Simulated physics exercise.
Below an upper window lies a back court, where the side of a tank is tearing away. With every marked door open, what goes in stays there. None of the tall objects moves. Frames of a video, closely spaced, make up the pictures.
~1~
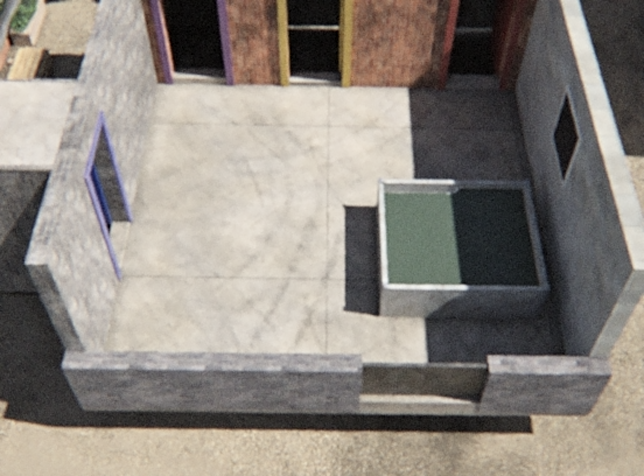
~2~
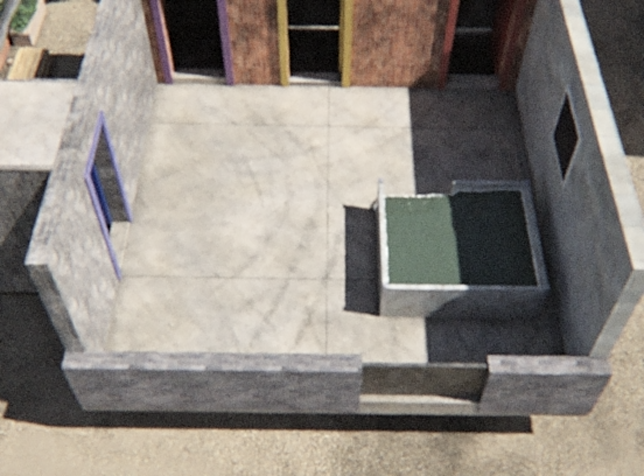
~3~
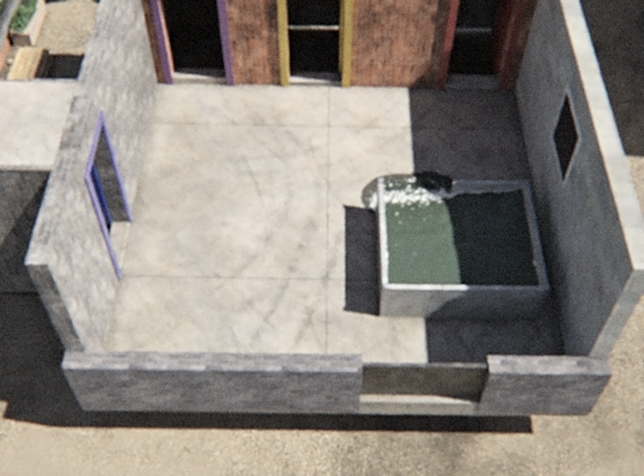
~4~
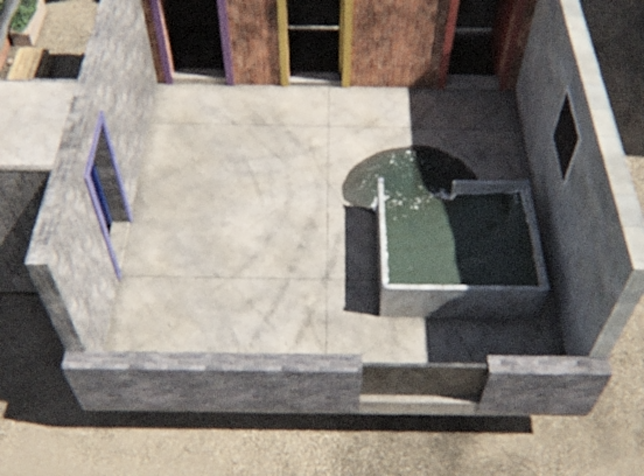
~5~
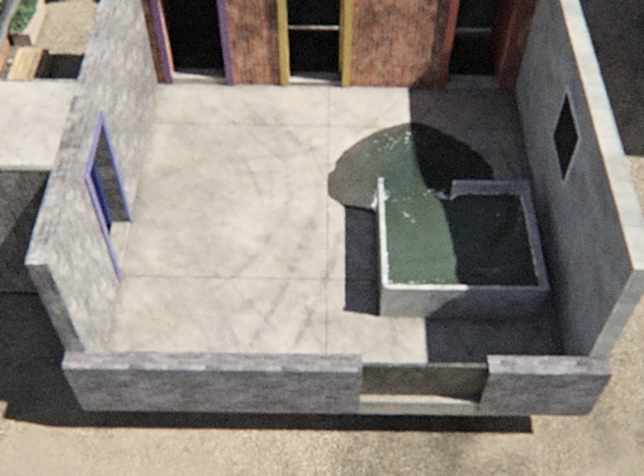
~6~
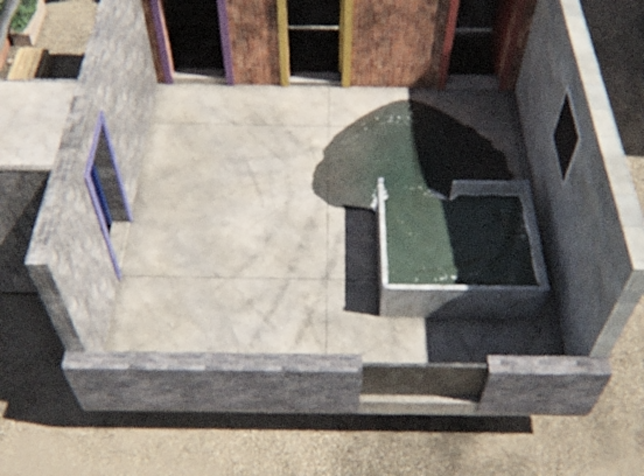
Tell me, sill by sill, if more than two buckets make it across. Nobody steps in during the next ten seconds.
Yellow door: Yes, more than two; blue door: No, two or fewer; purple door: No, two or fewer; red door: Yes, more than two.
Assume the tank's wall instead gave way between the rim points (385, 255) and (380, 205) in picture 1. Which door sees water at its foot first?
Earliest is the blue door.
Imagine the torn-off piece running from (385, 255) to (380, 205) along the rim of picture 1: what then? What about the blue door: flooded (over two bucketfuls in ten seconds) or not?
The blue one exceeds the limit.
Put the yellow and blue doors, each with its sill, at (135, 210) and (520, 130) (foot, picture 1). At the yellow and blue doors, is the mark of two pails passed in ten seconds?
After that, the yellow door stays within the limit and the blue door tops the limit.
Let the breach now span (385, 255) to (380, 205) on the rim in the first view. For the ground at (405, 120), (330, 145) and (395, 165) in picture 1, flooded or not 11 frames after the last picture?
The first spot is spared, the second spared and the third spared.
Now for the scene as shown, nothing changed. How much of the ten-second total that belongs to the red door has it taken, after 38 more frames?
Around 100 in a hundred.
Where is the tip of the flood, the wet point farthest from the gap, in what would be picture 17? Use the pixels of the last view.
The farthest wet point should be near (190, 89).
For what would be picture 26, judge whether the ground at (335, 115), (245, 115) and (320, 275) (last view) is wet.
First swamped, then swamped, then spared.
A moment on, water covers 30 % of the floor; the yellow door wet at the sill, nothing in, the blue door not reached, the purple door not reached, the red door wet at the sill, nothing in.
Next, water covers 35 % of the floor; the yellow door under two buckets in, the blue door not reached, the purple door wet at the sill, nothing in, the red door under two buckets in.
Then, water covers 40 % of the floor; the yellow door over two buckets in, the blue door not reached, the purple door wet at the sill, nothing in, the red door over two buckets in.
Later, water covers 75 % of the floor; the yellow door over two buckets in, the blue door wet at the sill, nothing in, the purple door under two buckets in, the red door far over two buckets in.
In the end, water covers 95 % of the floor; the yellow door over two buckets in, the blue door wet at the sill, nothing in, the purple door under two buckets in, the red door far over two buckets in.
